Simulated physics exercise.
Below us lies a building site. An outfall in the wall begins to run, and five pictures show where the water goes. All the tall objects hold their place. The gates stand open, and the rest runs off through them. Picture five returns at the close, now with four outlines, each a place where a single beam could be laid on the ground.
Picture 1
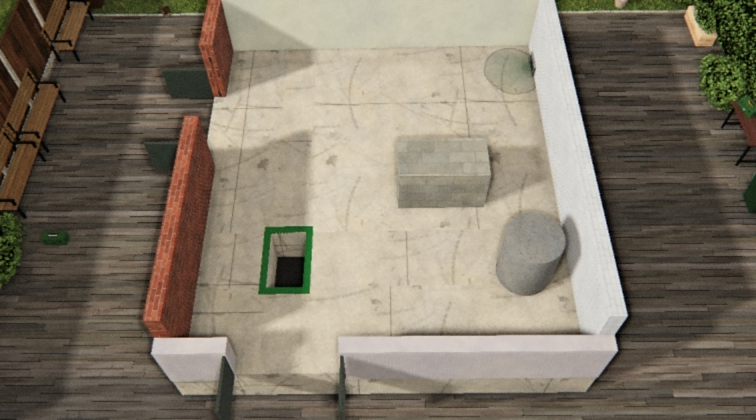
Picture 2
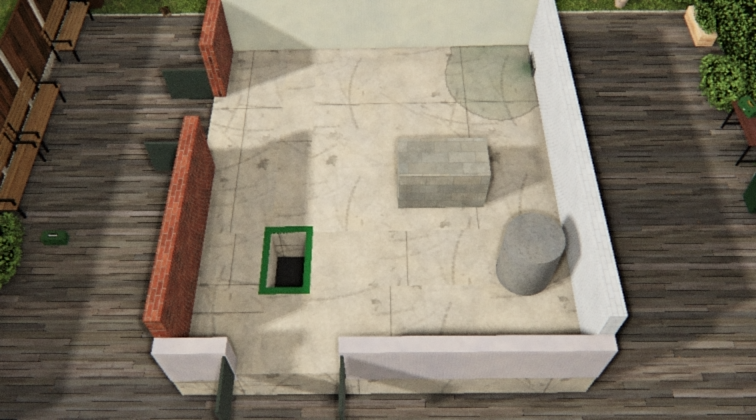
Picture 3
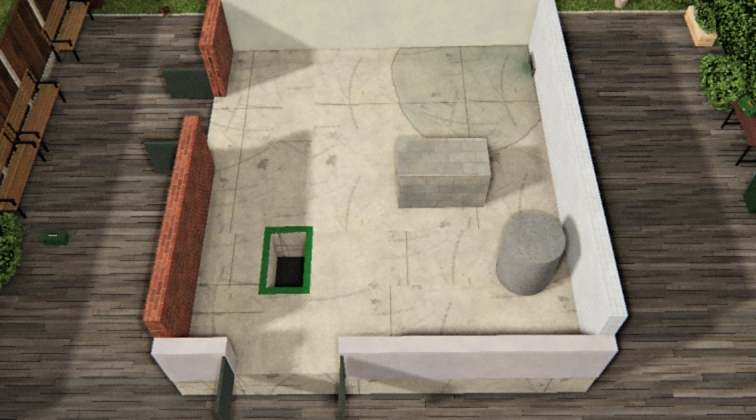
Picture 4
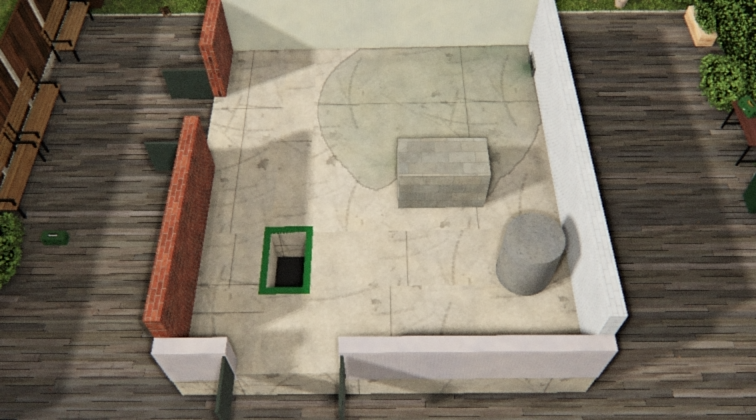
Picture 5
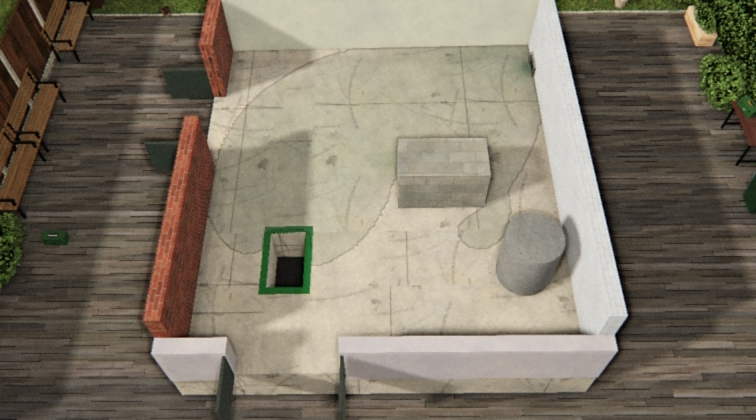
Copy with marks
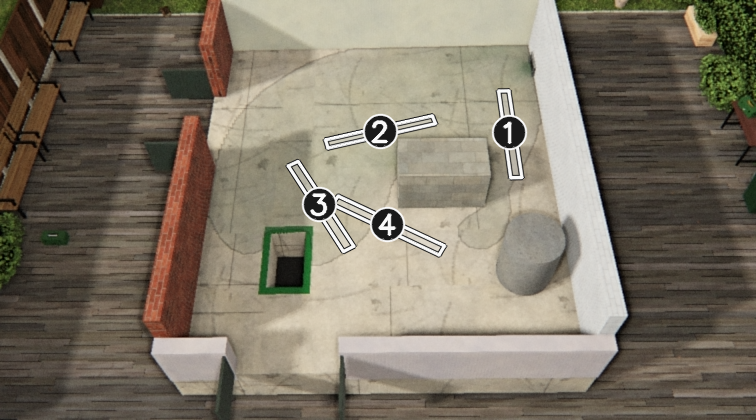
The video shows a walled yard seen from above, where a thin sheet of water spreads from the upper right corner across the pale floor, passing around a grey block and reaching a green-framed opening at lower left.
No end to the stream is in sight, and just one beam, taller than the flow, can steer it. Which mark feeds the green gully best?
Place 1.
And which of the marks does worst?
3.
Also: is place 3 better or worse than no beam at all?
It is worse.
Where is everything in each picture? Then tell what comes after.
Outfall at (533, 65); green gully at (287, 259); open gate at (289, 359); open gate at (221, 131); water covers 2 % of the ground and shows as far out as (491, 59); green gully still dry.
Water covers 8 % of the ground and shows as far out as (456, 92); green gully still dry.
Water covers 17 % of the ground and shows as far out as (398, 91); green gully still dry.
Water covers 31 % of the ground and shows as far out as (364, 184); green gully still dry.
Water covers 51 % of the ground and shows as far out as (227, 235); green gully taking water.
On the marked copy, 1 from (516, 177) to (503, 90); 2 from (326, 143) to (433, 119); 3 from (293, 163) to (348, 248); 4 from (335, 200) to (441, 250).
With 1, about 30 % of the stream runs into the green gully, about 70 % out by the gates.
With 2, about 20 % of the stream runs into the green gully, about 80 % out by the gates.
With 3, about 11 % of the stream runs into the green gully, about 89 % out by the gates.
With 4, about 22 % of the stream runs into the green gully, about 78 % out by the gates.
